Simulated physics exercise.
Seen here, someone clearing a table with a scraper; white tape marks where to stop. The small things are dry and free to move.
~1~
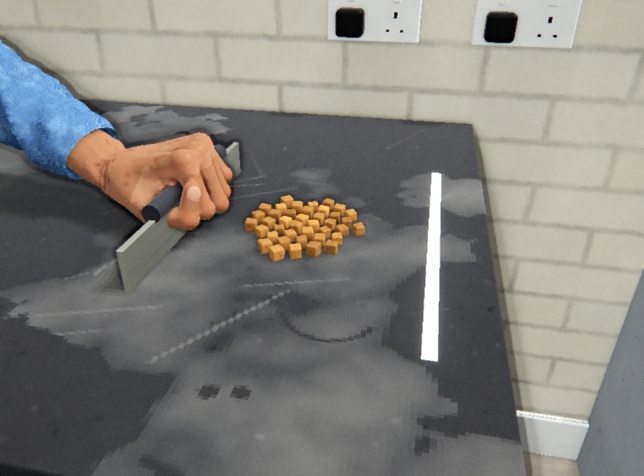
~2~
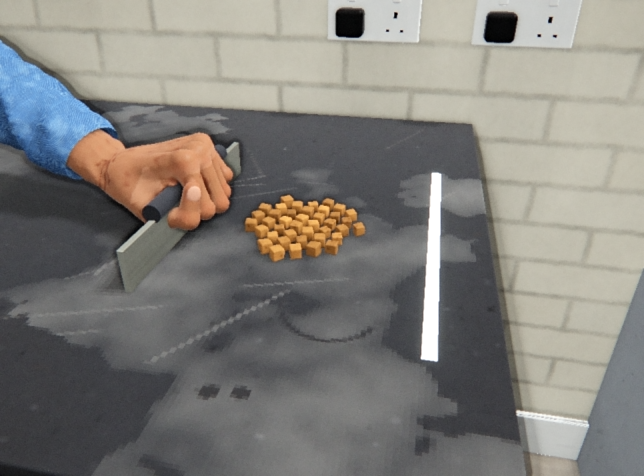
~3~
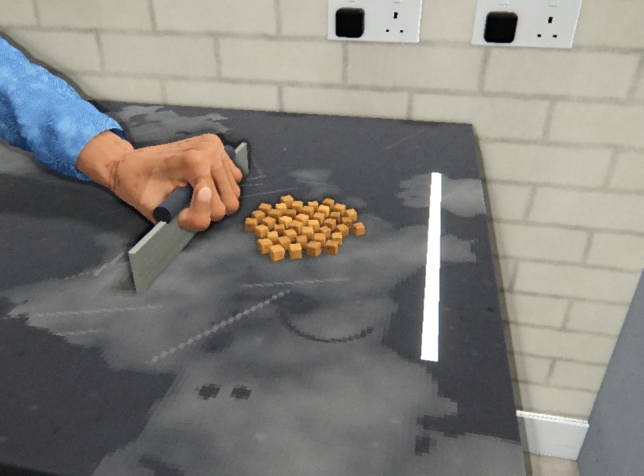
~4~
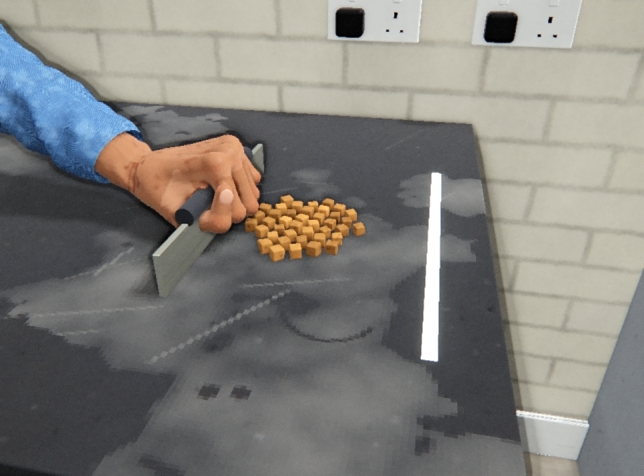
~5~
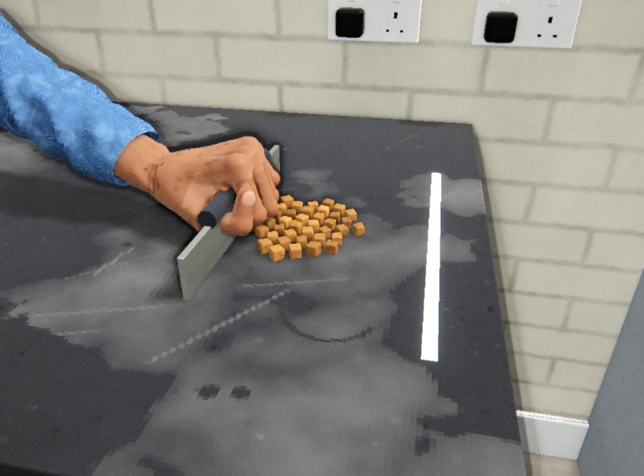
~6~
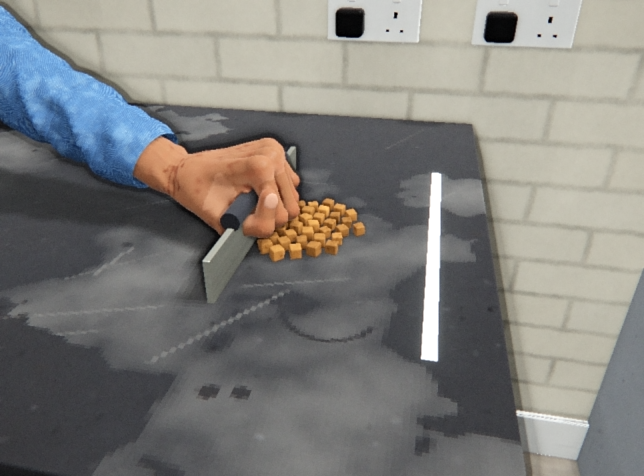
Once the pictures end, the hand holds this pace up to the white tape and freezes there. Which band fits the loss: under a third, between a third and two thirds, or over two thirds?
The floor gets under a third.
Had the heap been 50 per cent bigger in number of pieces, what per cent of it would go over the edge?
About 30 per cent.
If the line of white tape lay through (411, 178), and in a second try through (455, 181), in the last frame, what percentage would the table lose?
Near 0 % and 50 %.
Shortly afterwards, scraper still moving, near (352, 200); heap all on the table, its front near (405, 232).
Next, scraper stopped at the white tape; heap a little over the edge.
In the end, scraper stopped at the white tape; heap a little over the edge.
